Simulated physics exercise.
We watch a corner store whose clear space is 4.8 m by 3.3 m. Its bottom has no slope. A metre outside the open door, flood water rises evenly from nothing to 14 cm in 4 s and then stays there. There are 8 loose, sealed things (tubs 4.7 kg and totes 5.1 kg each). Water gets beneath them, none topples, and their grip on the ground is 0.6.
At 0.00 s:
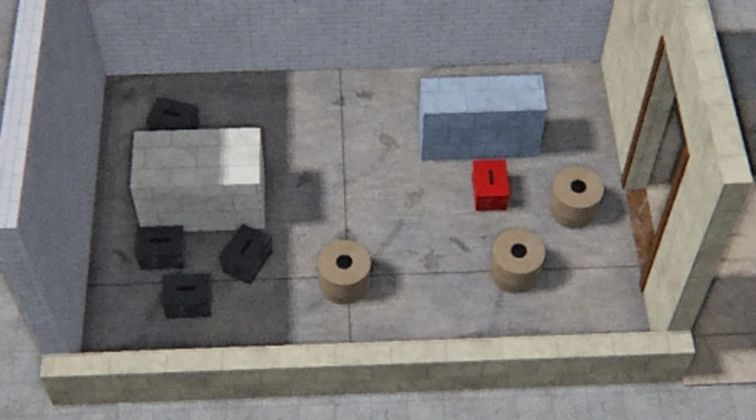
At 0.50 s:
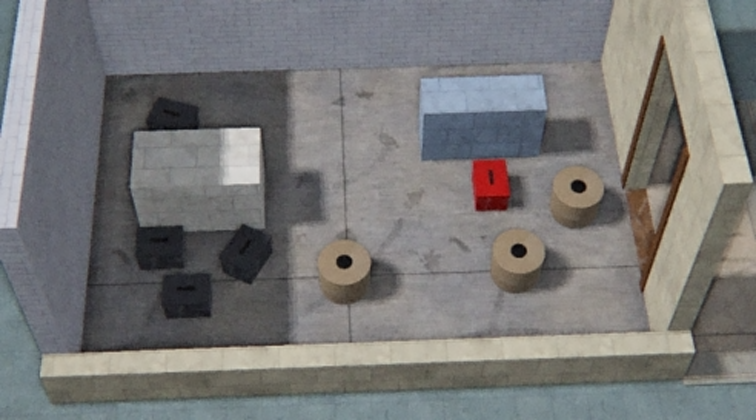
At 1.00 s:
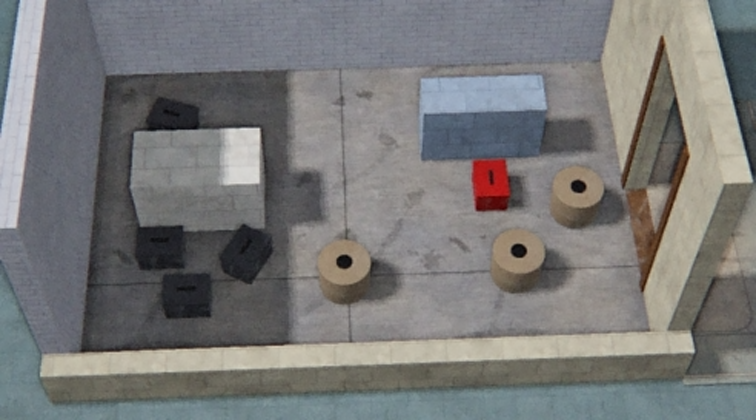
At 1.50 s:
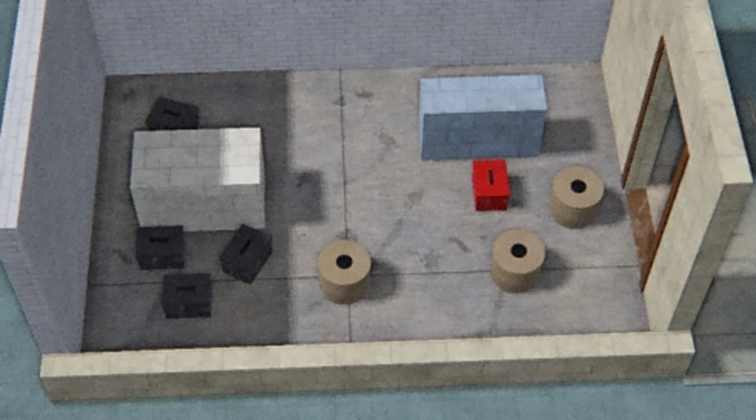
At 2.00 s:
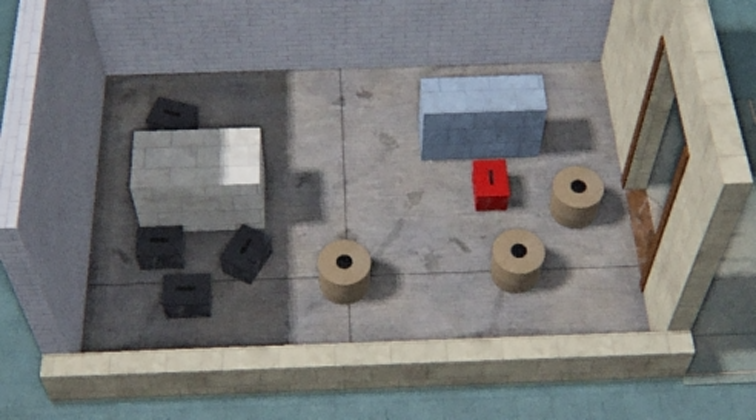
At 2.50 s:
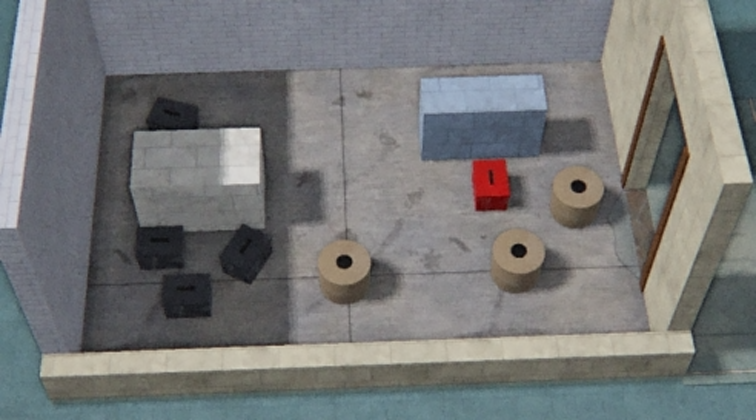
A large pale-walled room with a bare grey floor, open-topped and with an open doorway on the right, is seen from high above by a still camera. A grey block stands at the left among four dark boxes, a pale blue block at the upper right, with a red box and three tan tubs near it. Bluish water spreads over the ground outside and finally just reaches the doorway, while the objects inside stay still.
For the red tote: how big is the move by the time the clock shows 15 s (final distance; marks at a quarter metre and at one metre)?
Red tote travels far.
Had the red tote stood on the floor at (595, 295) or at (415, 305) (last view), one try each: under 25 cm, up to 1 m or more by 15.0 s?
In turn: It slides a little; it travels far.
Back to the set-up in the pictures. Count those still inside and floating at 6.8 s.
2 of them.
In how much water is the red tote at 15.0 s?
About 7 cm.
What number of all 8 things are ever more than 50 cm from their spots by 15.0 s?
7 of them.
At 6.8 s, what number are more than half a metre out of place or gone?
By then 3.
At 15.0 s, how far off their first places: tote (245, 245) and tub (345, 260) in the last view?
In turn: 100 cm, 150 cm.
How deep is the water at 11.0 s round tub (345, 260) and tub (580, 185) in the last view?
Roughly 7 and 7 cm.
After 3.5 s the red tote is near (491, 178), 0.0 m from its start, aground; 0 afloat.
After 6.8 s the red tote is near (373, 180), 1.1 m from its start, aground; 2 afloat.
After 11.0 s the red tote is near (276, 147), 2.0 m from its start, aground; 6 afloat.
After 15.0 s the red tote is near (333, 62), 2.0 m from its start, afloat; 8 afloat.
